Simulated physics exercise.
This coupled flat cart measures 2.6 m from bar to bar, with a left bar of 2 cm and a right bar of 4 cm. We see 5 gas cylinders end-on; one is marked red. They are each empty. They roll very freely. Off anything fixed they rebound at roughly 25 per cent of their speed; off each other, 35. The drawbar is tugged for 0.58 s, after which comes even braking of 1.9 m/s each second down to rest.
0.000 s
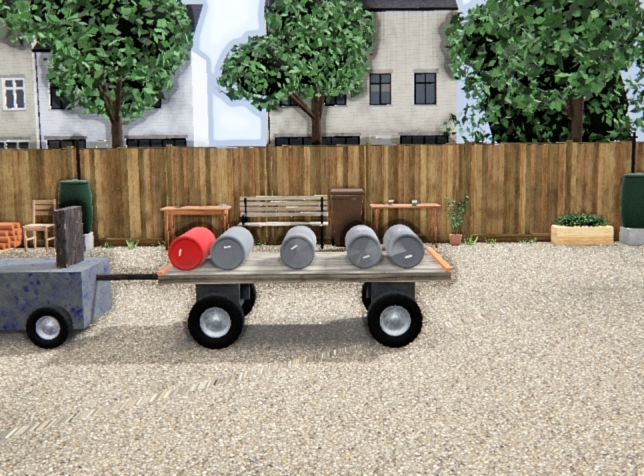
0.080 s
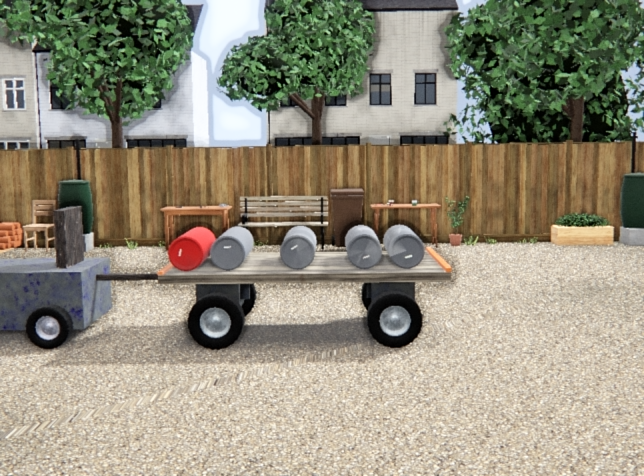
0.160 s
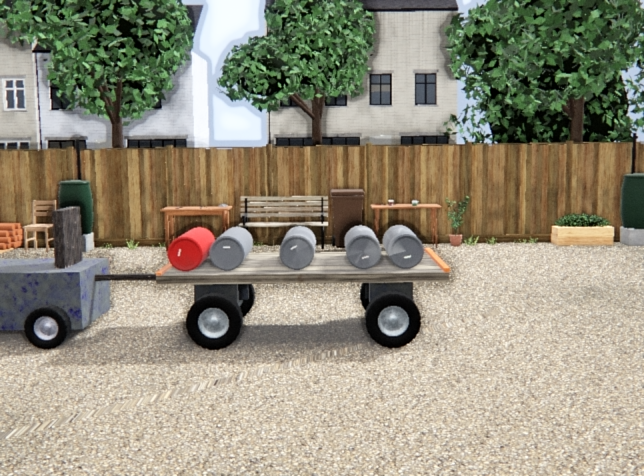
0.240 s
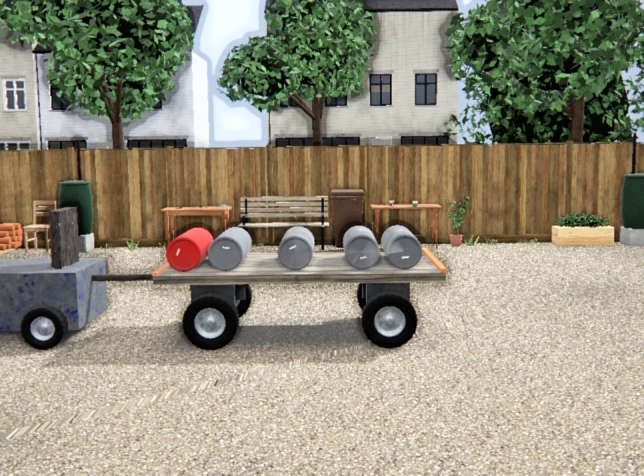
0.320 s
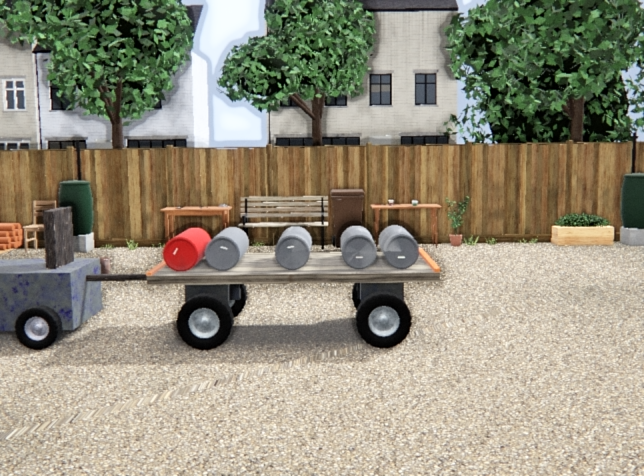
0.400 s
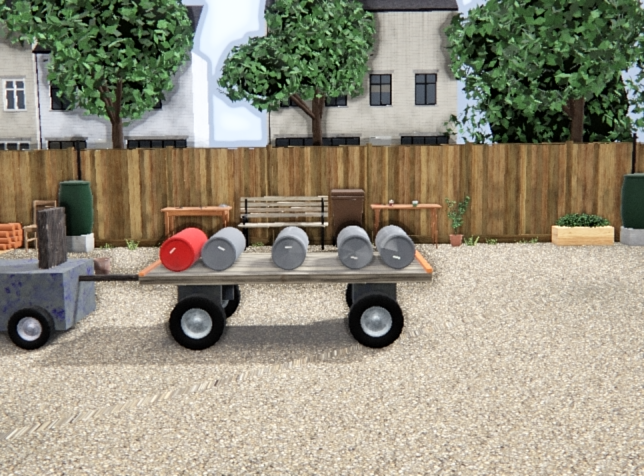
In a gravel yard, a small vehicle slowly pulls a flat cart of five cylinders left.
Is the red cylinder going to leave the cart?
Safe.
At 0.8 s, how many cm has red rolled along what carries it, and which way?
Red: 35 to the right.
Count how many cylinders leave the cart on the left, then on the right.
Result (left / right): 0 / 0.
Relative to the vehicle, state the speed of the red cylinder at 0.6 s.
Roughly 0.8 m/s.
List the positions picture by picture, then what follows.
The first frame shows red (185, 254); left bar at (160, 273); cart at rest; 5 of the 5 make up the bottom layer on the deck.
The second frame shows red (185, 254); left bar at (160, 274); cart moving left at 0.1 m/s.
The third frame shows red (185, 254); left bar at (158, 274); cart moving left at 0.3 m/s.
The fourth frame shows red (183, 255); left bar at (155, 274); cart moving left at 0.6 m/s.
The fifth frame shows red (180, 255); left bar at (149, 274); cart moving left at 0.8 m/s.
The sixth frame shows red (177, 255); left bar at (141, 274); cart moving left at 1.0 m/s.
By 0.6 s, red is on the deck, 40 cm from the left bar, rolling right along the cart; 0 gone from the cart.
By 0.8 s, red is on the deck, 55 cm from the left bar, rolling right along the cart; 0 gone from the cart.
By 1.8 s, red is on the deck, 65 cm from the left bar; 0 gone from the cart.
Finally (3.8 s), red is on the deck, 65 cm from the left bar; 0 gone from the cart.
